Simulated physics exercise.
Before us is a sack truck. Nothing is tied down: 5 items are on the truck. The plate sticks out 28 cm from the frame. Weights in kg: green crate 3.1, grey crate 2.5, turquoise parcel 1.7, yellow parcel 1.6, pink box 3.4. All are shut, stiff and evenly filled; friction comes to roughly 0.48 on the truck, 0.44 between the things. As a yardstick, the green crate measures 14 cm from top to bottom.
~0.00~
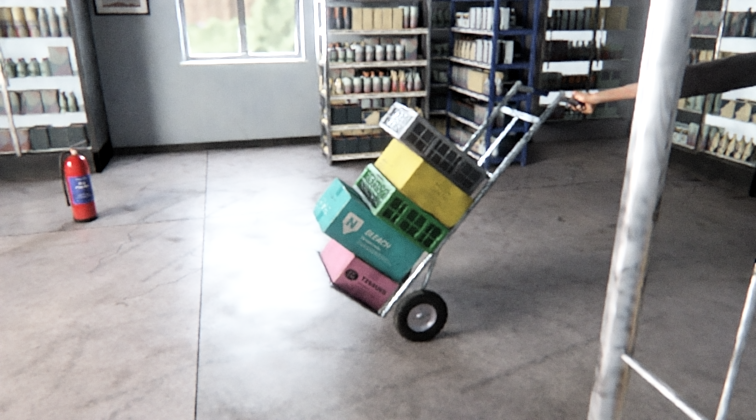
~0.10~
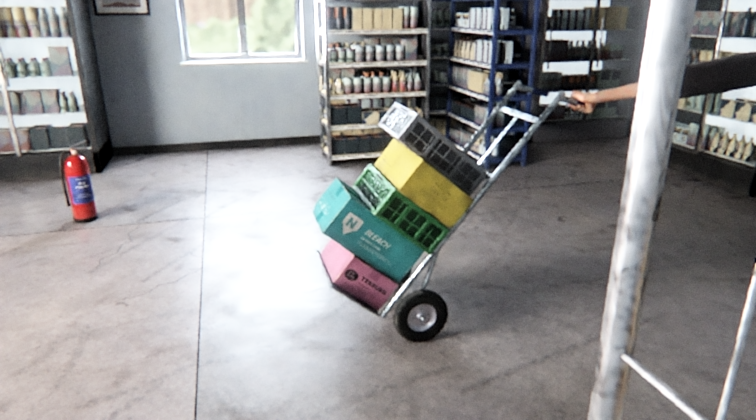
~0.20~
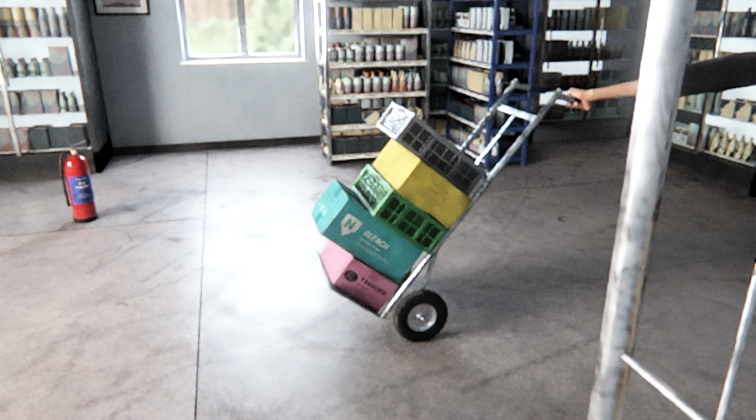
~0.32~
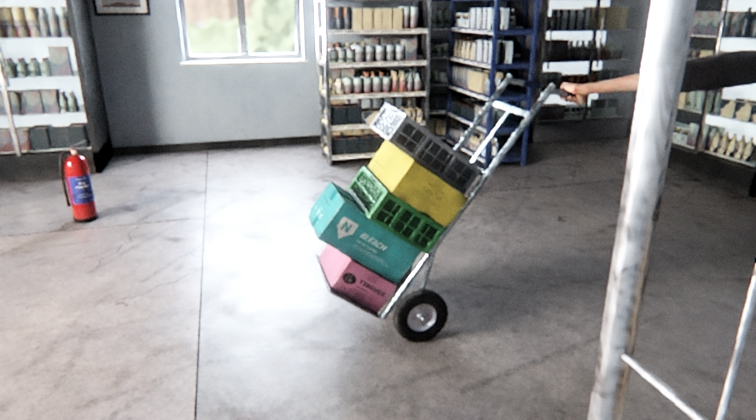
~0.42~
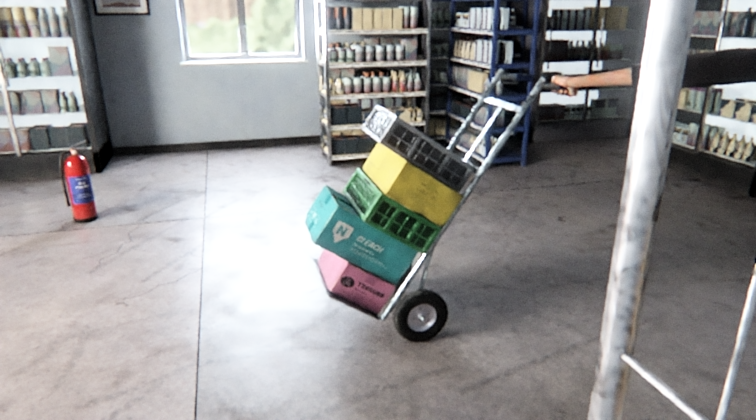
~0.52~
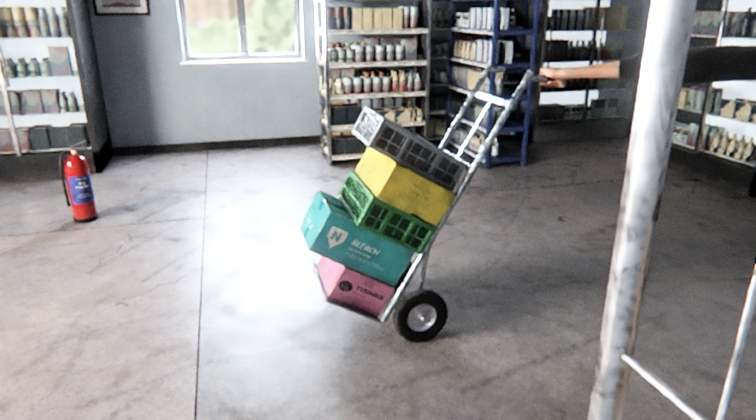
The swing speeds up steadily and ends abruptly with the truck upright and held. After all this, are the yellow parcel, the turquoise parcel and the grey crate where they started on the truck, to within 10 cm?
The yellow parcel ends elsewhere, the turquoise parcel ends elsewhere, the grey crate ends elsewhere.
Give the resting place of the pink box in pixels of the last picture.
Near (351, 304).
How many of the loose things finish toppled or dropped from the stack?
In all, 4.
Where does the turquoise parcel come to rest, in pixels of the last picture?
Near (280, 288).
By 1.32 s, truck upright; grey crate rocked 15° off its seat near (294, 178); yellow parcel rocked 15° off its seat near (318, 205); turquoise parcel rocked 15° off its seat near (325, 272).
By 1.72 s, truck upright; grey crate now dropped from the stack; yellow parcel rocked 49° off its seat near (262, 227); turquoise parcel rocked 49° off its seat near (311, 275).
By 1.92 s, truck upright; green crate and yellow parcel now dropped from the stack; turquoise parcel rocked 71° off its seat near (297, 282).
By 2.22 s, truck upright; turquoise parcel on its side near (272, 286).
When it is over (3.5 s), dropped from the stack, green crate, grey crate and yellow parcel; lying over on the truck, turquoise parcel; the last one within 10 cm of the start. In the last view, yellow parcel near (143, 316), turquoise parcel near (280, 288).
